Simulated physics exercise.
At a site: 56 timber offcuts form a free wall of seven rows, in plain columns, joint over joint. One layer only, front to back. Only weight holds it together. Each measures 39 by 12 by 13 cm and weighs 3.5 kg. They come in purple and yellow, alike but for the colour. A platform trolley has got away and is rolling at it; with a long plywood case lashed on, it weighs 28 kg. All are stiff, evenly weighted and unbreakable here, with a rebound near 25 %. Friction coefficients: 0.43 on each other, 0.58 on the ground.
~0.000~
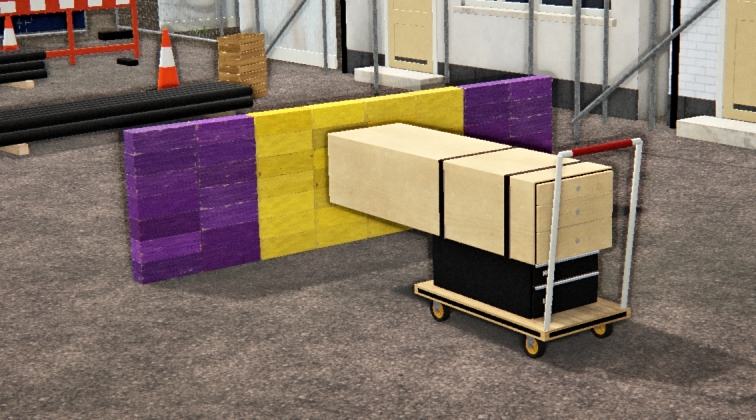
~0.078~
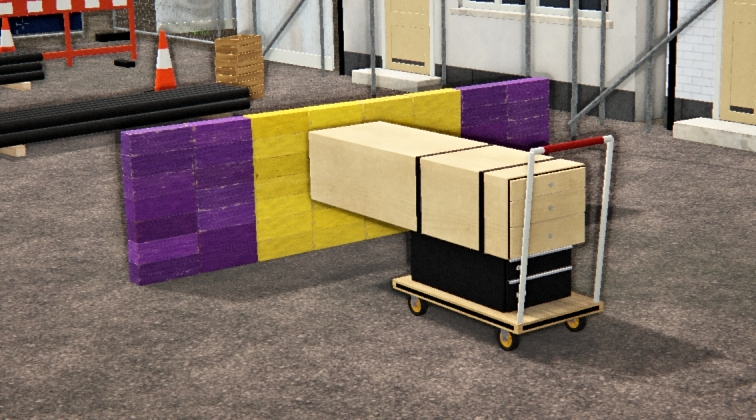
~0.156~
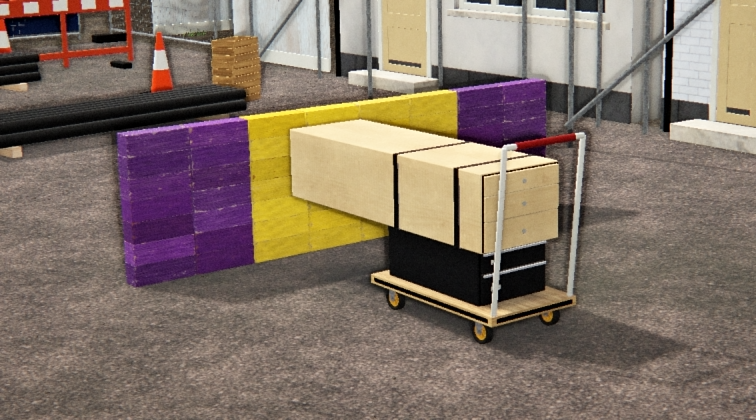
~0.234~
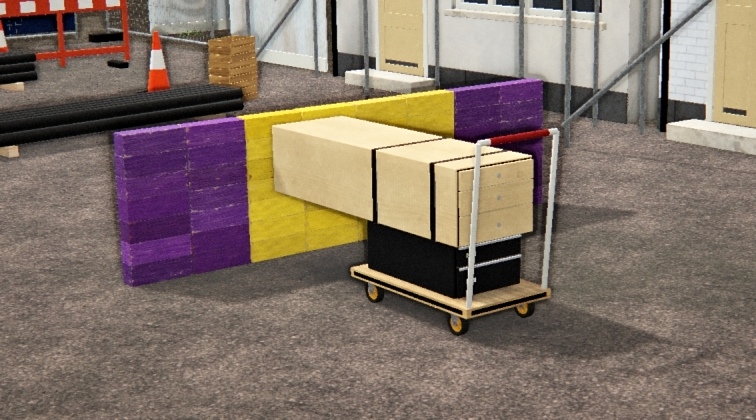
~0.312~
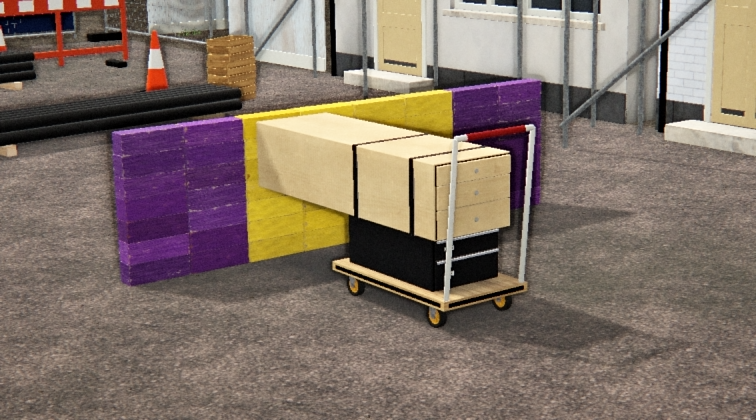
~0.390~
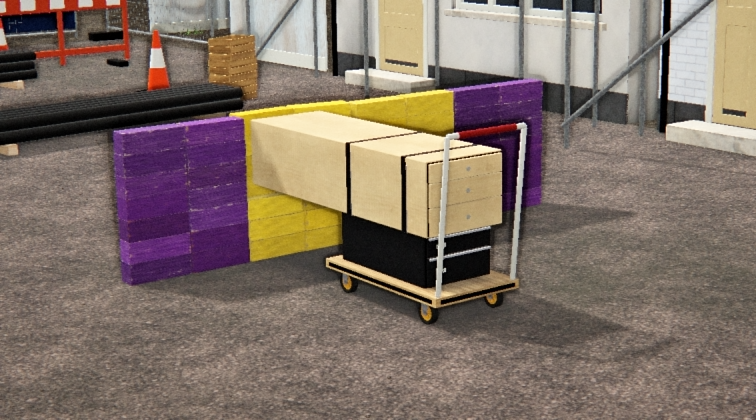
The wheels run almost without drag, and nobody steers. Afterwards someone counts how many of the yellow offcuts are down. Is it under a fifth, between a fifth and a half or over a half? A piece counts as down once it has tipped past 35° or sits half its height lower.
The part is between a fifth and a half.
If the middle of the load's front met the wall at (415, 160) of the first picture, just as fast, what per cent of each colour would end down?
Then purple 0, yellow 50 per cent.
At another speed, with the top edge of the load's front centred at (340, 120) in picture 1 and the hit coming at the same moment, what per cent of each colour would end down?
In that case purple 0, yellow 40 per cent.
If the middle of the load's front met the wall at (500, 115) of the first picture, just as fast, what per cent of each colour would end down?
In that case purple 40, yellow 0 per cent.
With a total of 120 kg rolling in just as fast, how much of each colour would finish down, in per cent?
Then purple 0, yellow 40 per cent.
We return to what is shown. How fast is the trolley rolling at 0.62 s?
Roughly 0.7 m/s.
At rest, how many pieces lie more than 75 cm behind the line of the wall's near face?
About 4.
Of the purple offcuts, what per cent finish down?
Ending so: Purple 0 per cent.
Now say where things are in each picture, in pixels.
In the first frame (pixels give the middle of a visible side), load (334, 156) 66 cm short of the wall; top yellow offcut (339, 115); top purple offcut (165, 140); none has stirred.
In the second frame, load (315, 154) 50 cm short of the wall; top yellow offcut (336, 117).
In the third frame, load (296, 151) 33 cm short of the wall; top yellow offcut (333, 119).
In the fourth frame, load (278, 147) 17 cm short of the wall; top yellow offcut (330, 118).
In the fifth frame, load (262, 143) just touching.
In the sixth frame, load (256, 140) 6 cm into the wall's line; top purple offcut (155, 141); movement in 9 of them.
After 0.46 s, load 12 cm past the wall's line, still rolling; none of the 28 yellow offcuts down (0 of 56 in all colours); top yellow offcut 10° from how it stood.
After 0.62 s, load 24 cm past the wall's line, still rolling; 9 of the 28 yellow offcuts down (9 of 56 in all colours); top yellow offcut 40° from how it stood, 12 cm lower.
After 0.82 s, load 38 cm past the wall's line, still rolling; 10 of the 28 yellow offcuts down (10 of 56 in all colours); top yellow offcut on its side.
After 1.16 s, load 60 cm past the wall's line, still rolling; 10 of the 28 yellow offcuts down (10 of 56 in all colours); top yellow offcut 52° from how it stood, 74 cm lower.
In the end (2.1 s), load 86 cm past the wall's line, stopped; 10 of the 28 yellow offcuts down (10 of 56 in all colours); top yellow offcut on its side; top purple offcut unmoved. That is 36 per cent. From the last view, middles, top yellow offcut near (243, 187), top purple offcut near (150, 139).
